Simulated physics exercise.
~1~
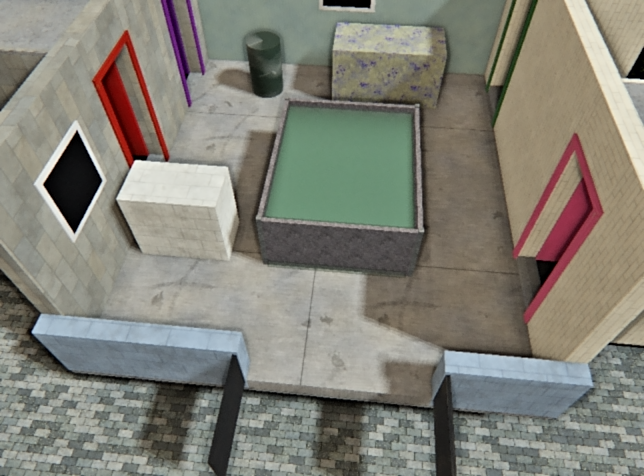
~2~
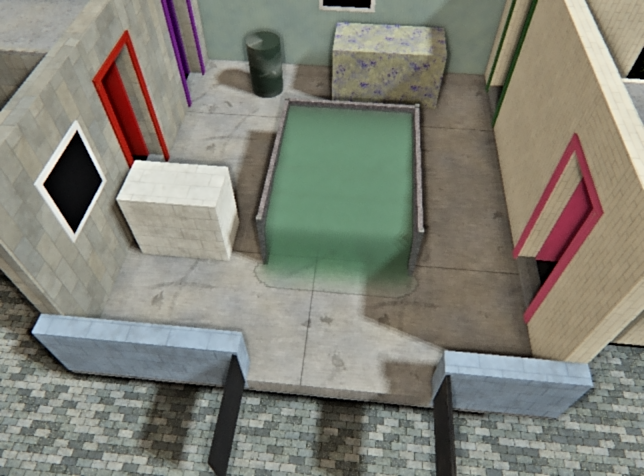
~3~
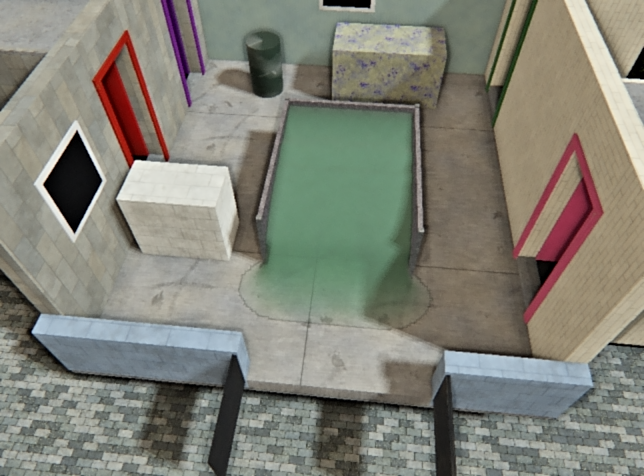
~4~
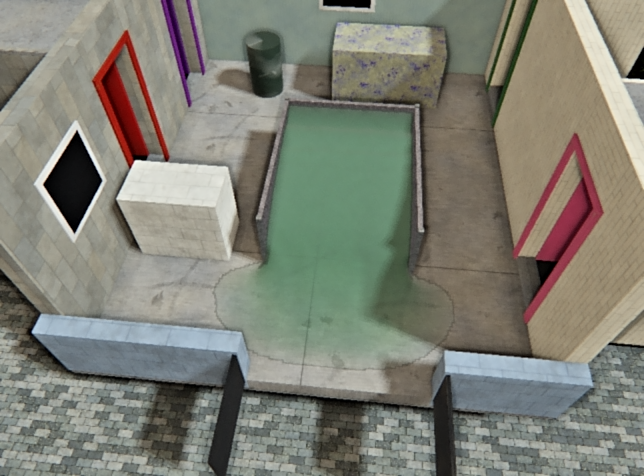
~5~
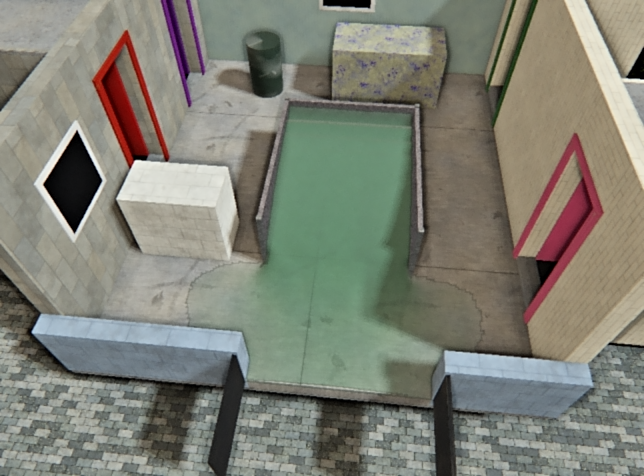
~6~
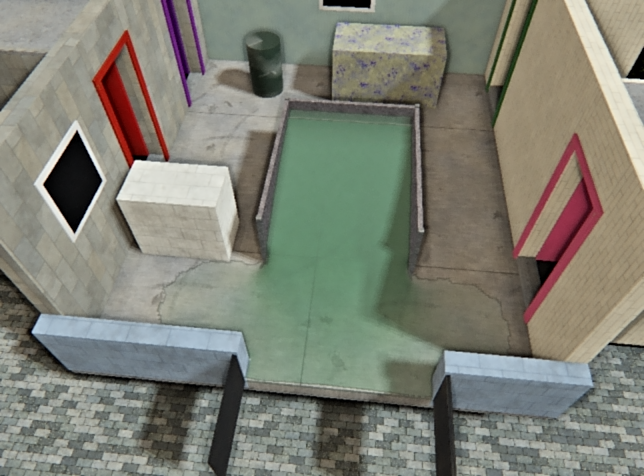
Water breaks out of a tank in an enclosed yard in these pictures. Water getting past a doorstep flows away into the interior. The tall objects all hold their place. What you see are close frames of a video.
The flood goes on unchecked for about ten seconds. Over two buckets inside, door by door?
The purple door is not overrun past two buckets; the red door is not overrun past two buckets; the green door is not overrun past two buckets; the pink door is not overrun past two buckets.
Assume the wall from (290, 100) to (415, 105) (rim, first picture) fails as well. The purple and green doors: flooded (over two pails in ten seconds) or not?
Note - purple door: Past the mark, green door: Past the mark.
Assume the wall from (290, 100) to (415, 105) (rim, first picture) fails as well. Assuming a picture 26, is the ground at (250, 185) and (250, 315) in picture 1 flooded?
In the order asked: The first spot is untouched and the second is untouched.
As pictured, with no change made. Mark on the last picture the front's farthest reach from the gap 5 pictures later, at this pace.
Somewhere close to (90, 345).
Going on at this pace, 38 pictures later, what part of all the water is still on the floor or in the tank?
Some 32 per cent.
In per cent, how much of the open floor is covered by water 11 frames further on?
I'd put it at roughly 35 per cent.
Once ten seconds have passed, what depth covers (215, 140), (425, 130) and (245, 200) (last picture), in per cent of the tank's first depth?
In order: 4, 4, 2 %.
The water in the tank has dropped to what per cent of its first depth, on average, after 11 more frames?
I'd put it close to 32 in a hundred.
A moment on, water covers 25 % of the floor; the purple door not reached, the red door not reached, the green door not reached, the pink door not reached.
Next, water covers 35 % of the floor; the purple door not reached, the red door not reached, the green door not reached, the pink door wet at the sill, nothing in.
Then, water covers 60 % of the floor; the purple door wet at the sill, nothing in, the red door wet at the sill, nothing in, the green door not reached, the pink door wet at the sill, nothing in.
Later, water covers 80 % of the floor; the purple door wet at the sill, nothing in, the red door wet at the sill, nothing in, the green door wet at the sill, nothing in, the pink door wet at the sill, nothing in.
In the end, water covers 95 % of the floor; the purple door wet at the sill, nothing in, the red door wet at the sill, nothing in, the green door wet at the sill, nothing in, the pink door wet at the sill, nothing in.
